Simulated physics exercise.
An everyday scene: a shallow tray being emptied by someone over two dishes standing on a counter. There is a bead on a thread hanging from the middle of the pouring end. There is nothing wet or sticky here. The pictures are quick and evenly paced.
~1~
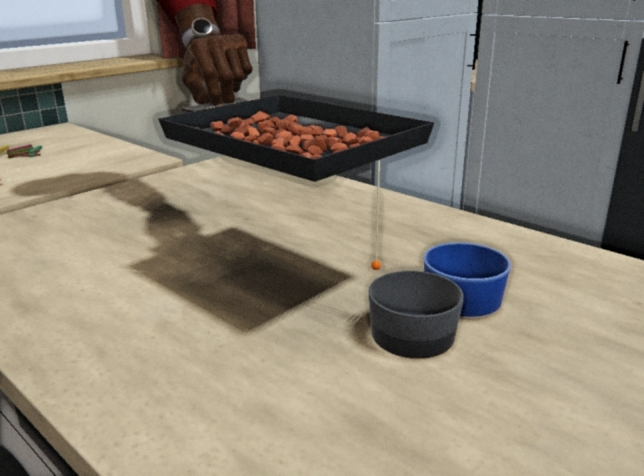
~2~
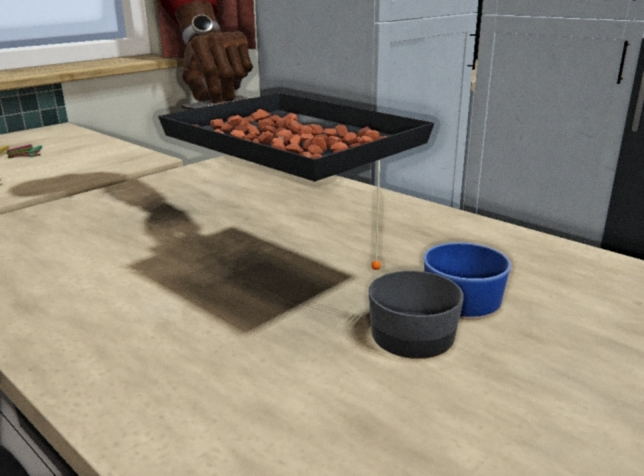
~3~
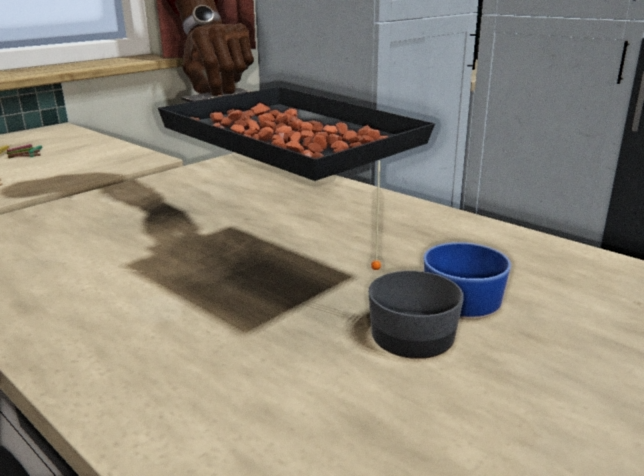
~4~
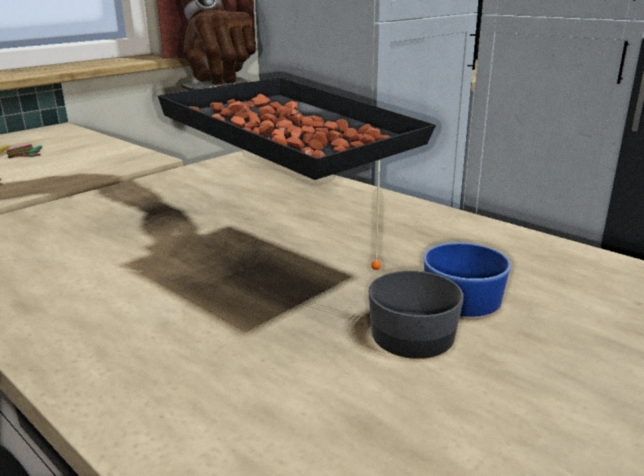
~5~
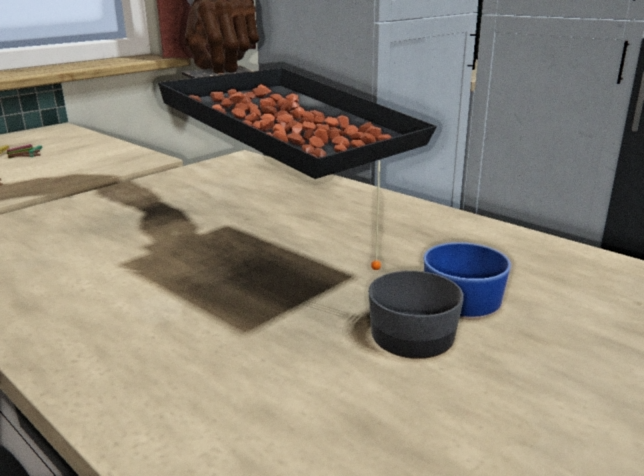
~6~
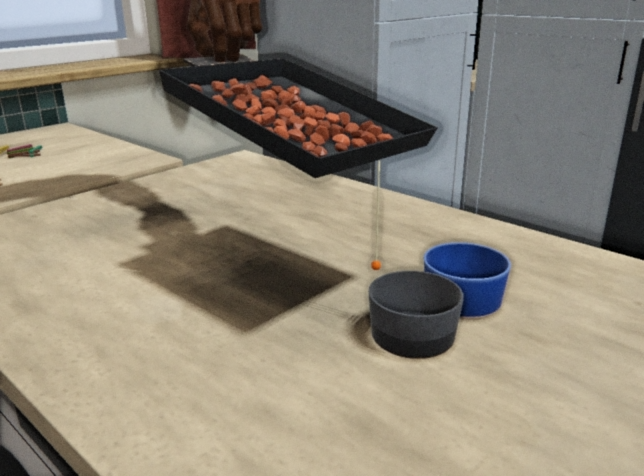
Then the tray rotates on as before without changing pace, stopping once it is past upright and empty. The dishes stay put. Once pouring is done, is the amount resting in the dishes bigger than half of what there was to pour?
Most likely the lost part will be a minority.
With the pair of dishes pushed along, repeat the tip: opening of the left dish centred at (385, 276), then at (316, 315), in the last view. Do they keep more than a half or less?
The first place gets a lesser share, the second a lesser share.
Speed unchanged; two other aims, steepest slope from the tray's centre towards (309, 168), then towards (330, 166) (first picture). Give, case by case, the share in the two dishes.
About 0 % and 10 %.
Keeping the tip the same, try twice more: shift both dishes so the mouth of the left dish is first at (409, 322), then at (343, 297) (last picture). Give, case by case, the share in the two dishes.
The first position comes out at 70 per cent, the other at 10 per cent.
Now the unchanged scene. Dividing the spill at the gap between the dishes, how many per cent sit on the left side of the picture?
Around 50 percent of the pieces.
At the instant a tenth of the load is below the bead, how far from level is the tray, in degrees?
Roughly 80 degrees.
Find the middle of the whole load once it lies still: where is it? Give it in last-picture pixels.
The centre comes to rest near (431, 317).
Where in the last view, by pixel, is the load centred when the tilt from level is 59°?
The middle of the pieces shows up near (367, 115).
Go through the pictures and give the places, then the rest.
In the first frame, corners of the pouring end at (314, 157) and (428, 122), level; middle of the load at (284, 137), bits of crushed brick; left dish at (454, 327); right dish at (502, 290); bead on its thread at (376, 265).
In the second frame, corners of the pouring end at (315, 157) and (428, 123), level; middle of the load at (284, 136).
In the third frame, corners of the pouring end at (316, 157) and (429, 123), tipped barely, lowest at the right corner; middle of the load at (285, 132).
In the fourth frame, corners of the pouring end at (317, 156) and (430, 124), tipped a little, lowest at the right corner; middle of the load at (285, 126).
In the fifth frame, corners of the pouring end at (318, 156) and (431, 125), tipped a little, lowest at the right corner; middle of the load at (286, 120).
In the sixth frame, corners of the pouring end at (319, 155) and (432, 126), tipped a little, lowest at the right corner; middle of the load at (287, 114); left dish at (454, 327); right dish at (502, 290).
Soon, tray tipped steeply; all on the tray.
A while on, tray tipped right over; about a quarter on the tray; about a quarter in the left dish; about a quarter in the right dish; a small part outside both; a small part in the air.
Towards the end, tray tipped past a quarter turn; about half in the left dish; about a third in the right dish; about a quarter outside both.
Finally, tray tipped past a quarter turn; about half in the left dish; about a third in the right dish; about a quarter outside both.
